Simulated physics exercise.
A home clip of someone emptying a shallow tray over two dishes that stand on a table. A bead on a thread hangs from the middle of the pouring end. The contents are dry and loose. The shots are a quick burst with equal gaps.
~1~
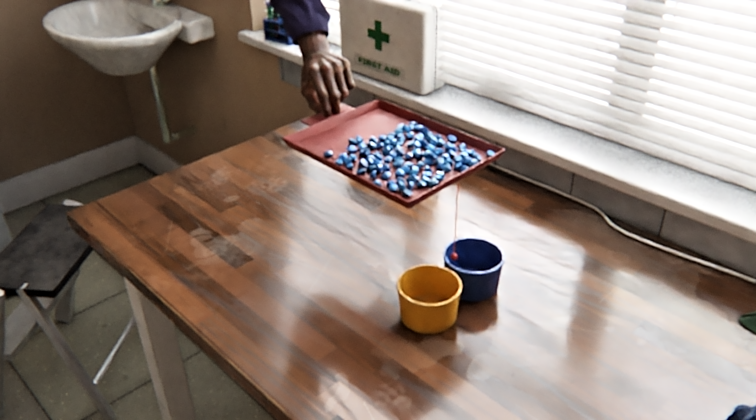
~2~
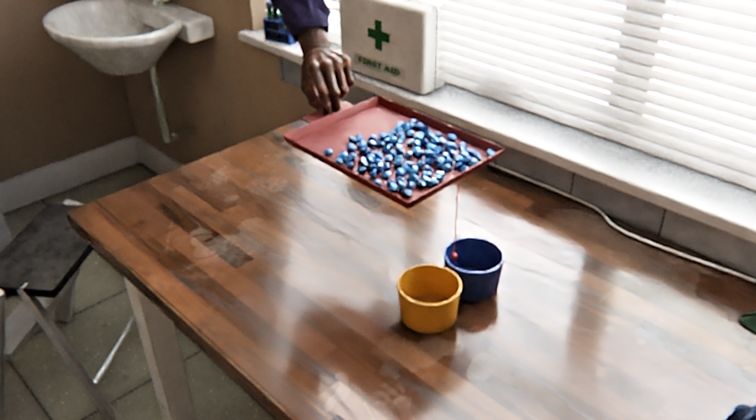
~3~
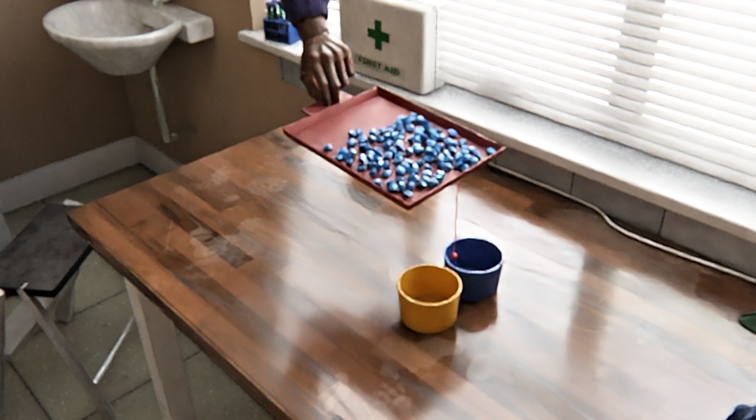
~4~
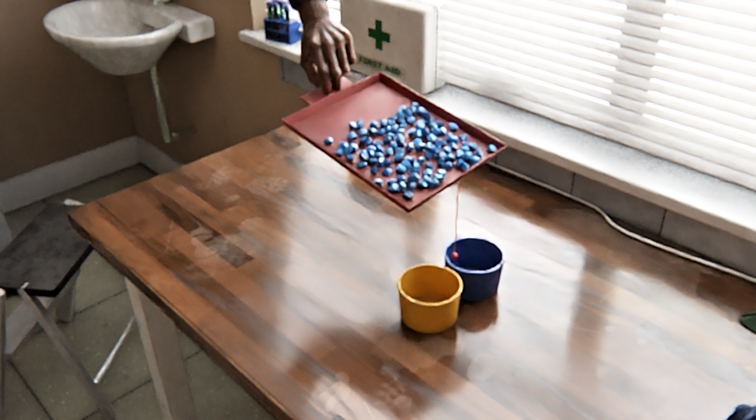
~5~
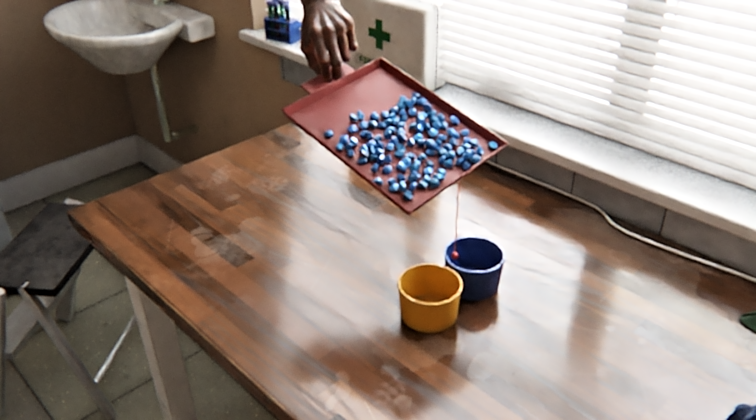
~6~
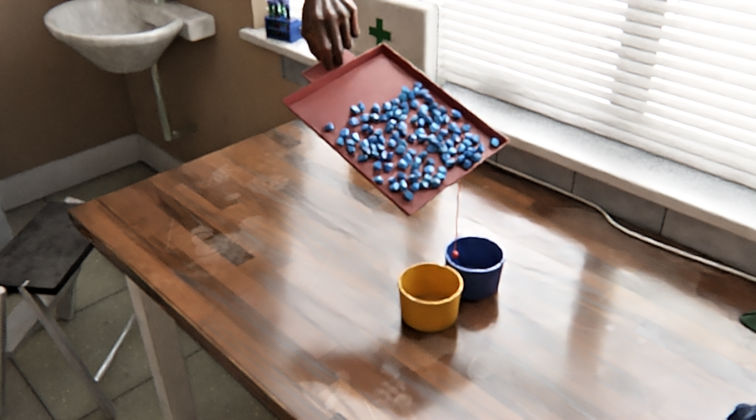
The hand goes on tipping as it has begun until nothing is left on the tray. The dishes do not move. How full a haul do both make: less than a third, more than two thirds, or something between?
Caught overall: From one third to two thirds.
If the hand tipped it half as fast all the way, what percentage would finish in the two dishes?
About 50 per cent.
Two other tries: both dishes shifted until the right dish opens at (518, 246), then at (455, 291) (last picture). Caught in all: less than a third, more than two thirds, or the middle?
In turn: Below one third; the middle third.
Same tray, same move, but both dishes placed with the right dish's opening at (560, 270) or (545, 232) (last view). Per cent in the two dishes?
Near 0 % and 0 %.
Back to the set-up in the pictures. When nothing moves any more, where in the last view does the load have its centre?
Near (423, 323).
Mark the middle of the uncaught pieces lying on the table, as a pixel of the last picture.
At about (415, 352).
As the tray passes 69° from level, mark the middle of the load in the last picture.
Near (427, 194).
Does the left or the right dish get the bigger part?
More ends in the left one.
Shortly afterwards, tray tipped steeply; the bulk on the tray; only a few in the left dish; near a quarter in the air.
Next, tray tipped past a quarter turn; near half in the left dish; near half outside both; only a few in the air.
Some moments later, tray tipped past a quarter turn; near half in the left dish; near half outside both.
In the end, tray tipped past a quarter turn; near half in the left dish; none at all in the right dish; near half outside both.
